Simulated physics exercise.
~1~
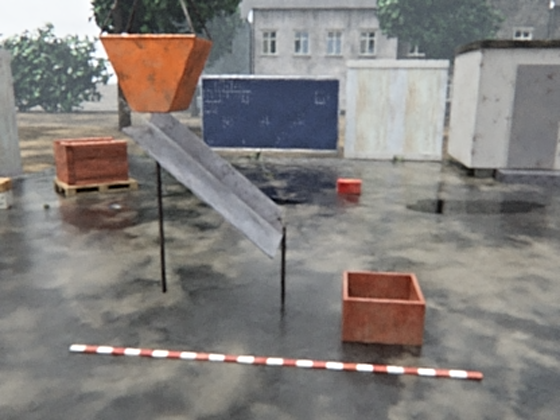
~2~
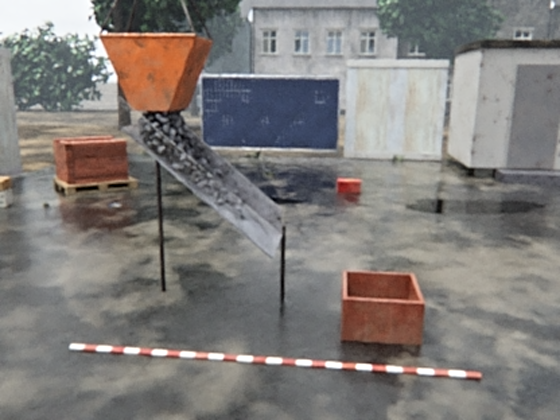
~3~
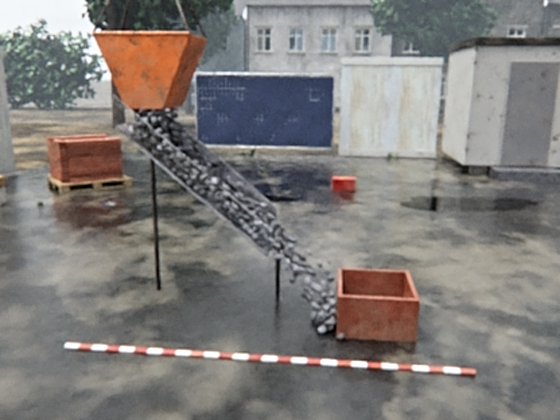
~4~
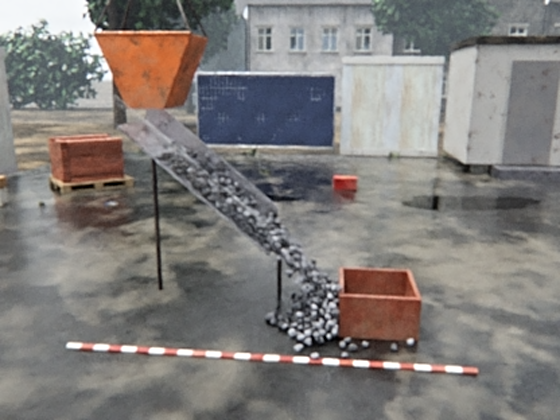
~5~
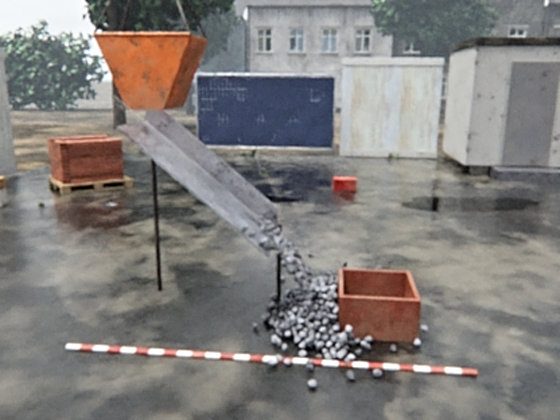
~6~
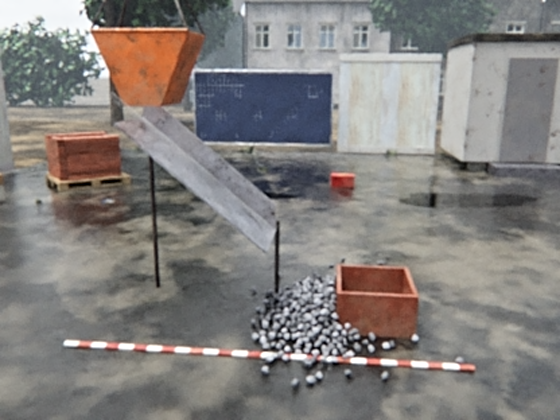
Grey stones pour from the orange hopper, slide down the chute and pile beside the bin.
